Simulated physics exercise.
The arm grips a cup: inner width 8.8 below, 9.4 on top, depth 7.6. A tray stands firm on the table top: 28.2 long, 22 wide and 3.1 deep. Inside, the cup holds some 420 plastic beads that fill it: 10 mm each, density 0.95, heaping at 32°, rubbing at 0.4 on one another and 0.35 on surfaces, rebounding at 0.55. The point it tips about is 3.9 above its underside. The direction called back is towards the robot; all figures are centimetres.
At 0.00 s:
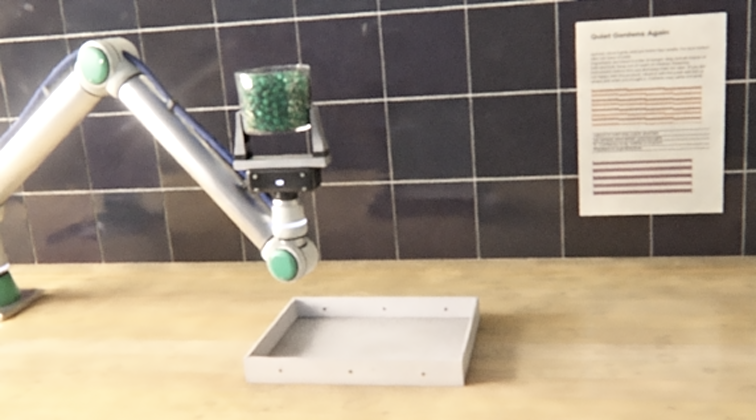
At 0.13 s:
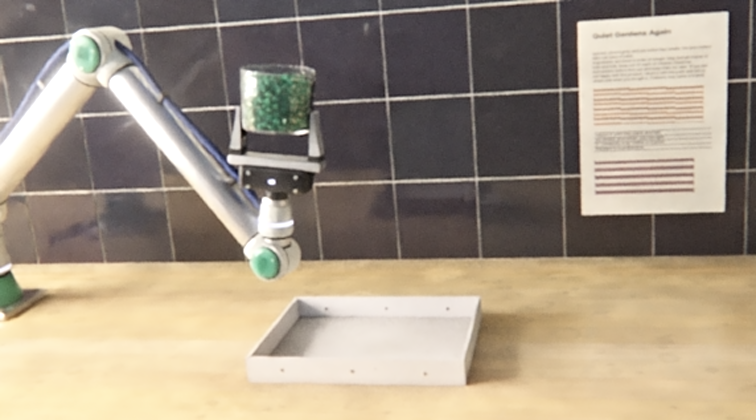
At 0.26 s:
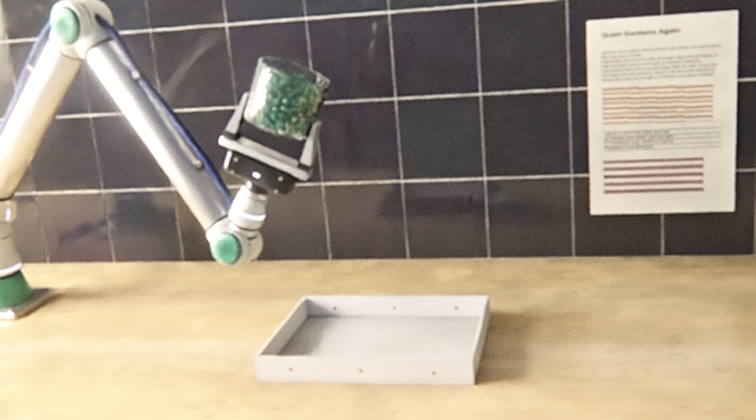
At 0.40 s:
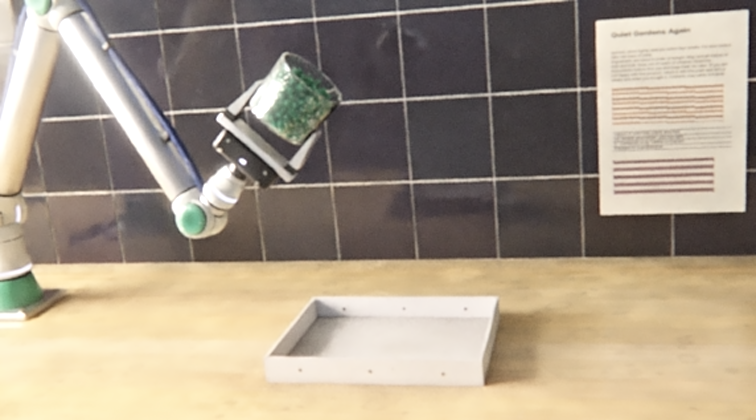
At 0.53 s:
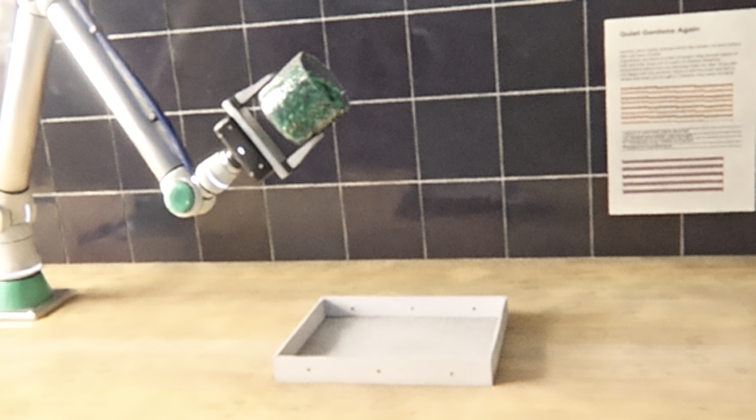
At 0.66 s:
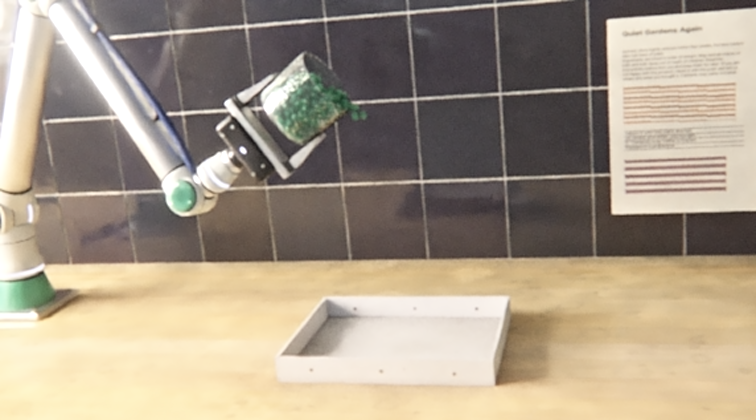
A jointed robot arm, silver with green caps, holds up a clear cup of green beads at the left, seen from the front across a pale wooden table against dark blue tiles. A shallow grey tray sits on the table below, and a printed sheet hangs at the right. The arm tilts the cup steadily rightward, then a few beads spill past its rim as the view drifts slightly left.
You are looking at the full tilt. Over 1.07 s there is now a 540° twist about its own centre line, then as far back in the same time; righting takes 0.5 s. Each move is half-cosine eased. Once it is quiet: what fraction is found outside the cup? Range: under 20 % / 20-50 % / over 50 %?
Less than 20 %.
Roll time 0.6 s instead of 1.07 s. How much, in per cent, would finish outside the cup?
Then roughly 10 per cent.
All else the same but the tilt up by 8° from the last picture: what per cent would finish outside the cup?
In that case I'd say some 30 per cent.
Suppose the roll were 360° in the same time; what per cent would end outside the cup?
That would come to close to 15 in a hundred.
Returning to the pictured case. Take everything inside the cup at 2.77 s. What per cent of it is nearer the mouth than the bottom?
Around 40 per cent.
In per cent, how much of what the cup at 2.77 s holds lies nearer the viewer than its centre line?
About 55 %.
After 1.72 s, tipped 56°, highest piece 39 above the table; 395 in the cup, 22 in the tray, 1 on the table or floor, 7 in flight or on a rim.
After 2.77 s, tipped 56°, highest piece 39 above the table; 380 in the cup, 38 in the tray, 5 on the table or floor, 2 in flight or on a rim.
After 3.50 s, upright, highest piece 40 above the table; 377 in the cup, 43 in the tray, 5 on the table or floor.
After 4.20 s, upright, highest piece 40 above the table; 377 in the cup, 43 in the tray, 5 on the table or floor.
In the end, 377 in the cup, 43 in the tray, 5 on the table or floor. That is 11 % outside the cup.
